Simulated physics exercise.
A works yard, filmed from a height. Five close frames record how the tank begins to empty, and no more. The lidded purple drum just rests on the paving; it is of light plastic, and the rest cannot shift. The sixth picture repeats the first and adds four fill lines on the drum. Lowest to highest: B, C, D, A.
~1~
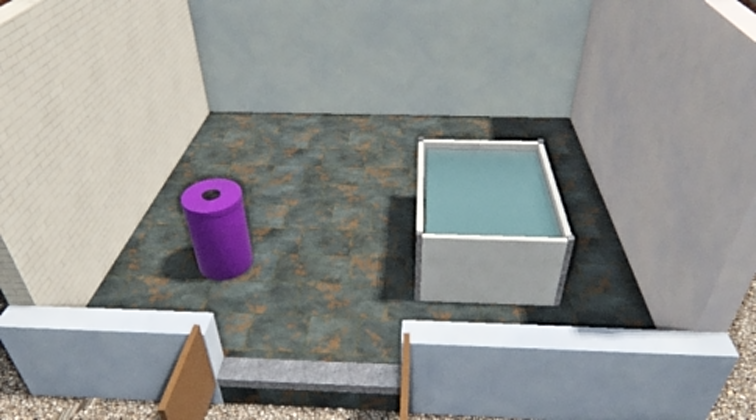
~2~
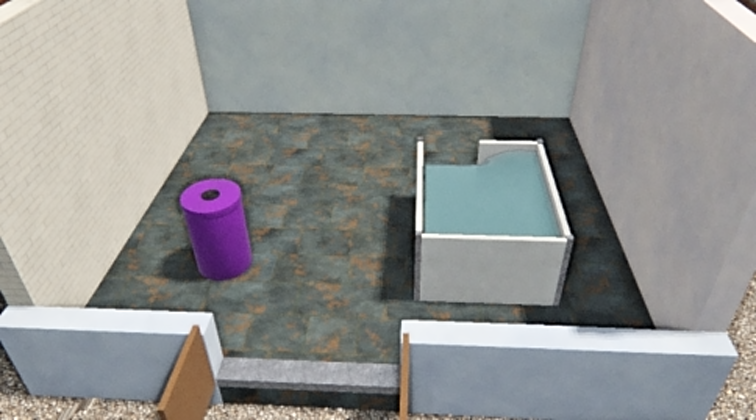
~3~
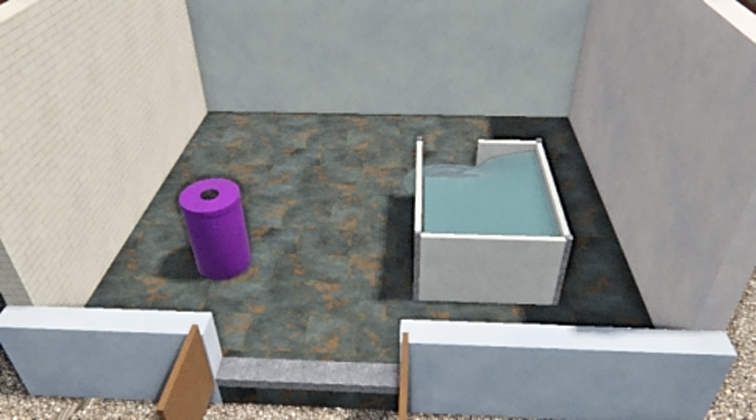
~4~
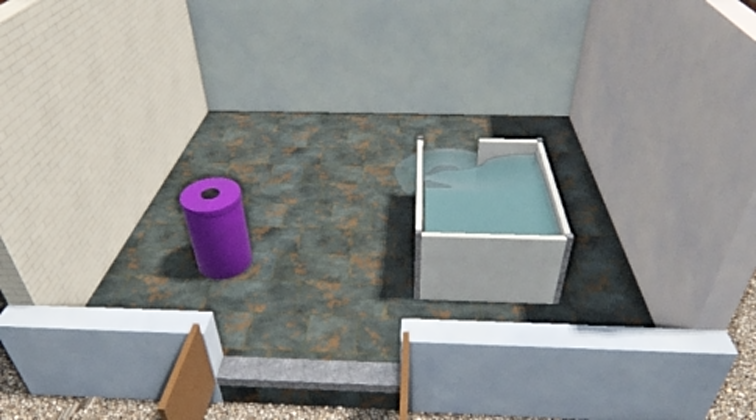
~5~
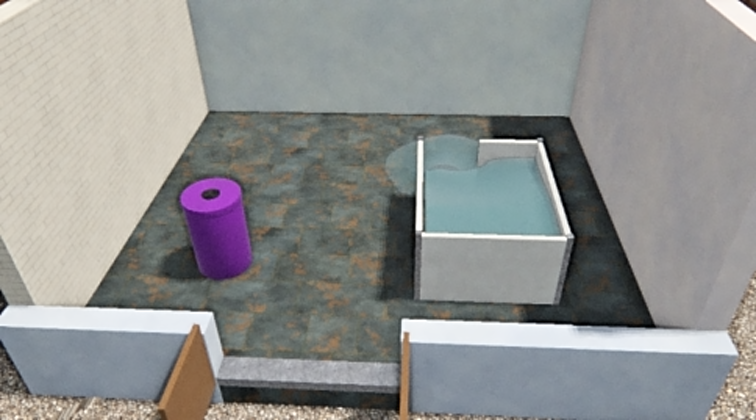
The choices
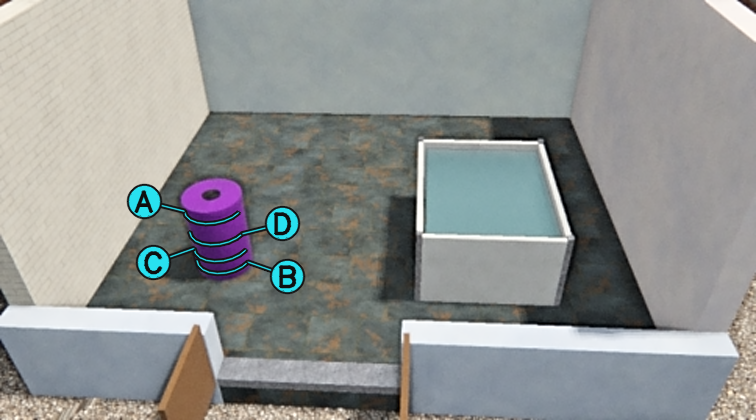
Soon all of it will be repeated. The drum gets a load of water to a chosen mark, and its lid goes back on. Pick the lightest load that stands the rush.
Take B.
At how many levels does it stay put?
All of them.
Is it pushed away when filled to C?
No, not at all.
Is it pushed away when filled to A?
No, that is safe.
On the marked copy, A at (205, 223); B at (217, 273); C at (214, 261); D at (210, 244); from the bottom up B, C, D, A.
If A is chosen, it does not move.
If B is chosen, it does not move.
If C is chosen, it does not move.
If D is chosen, it does not move.
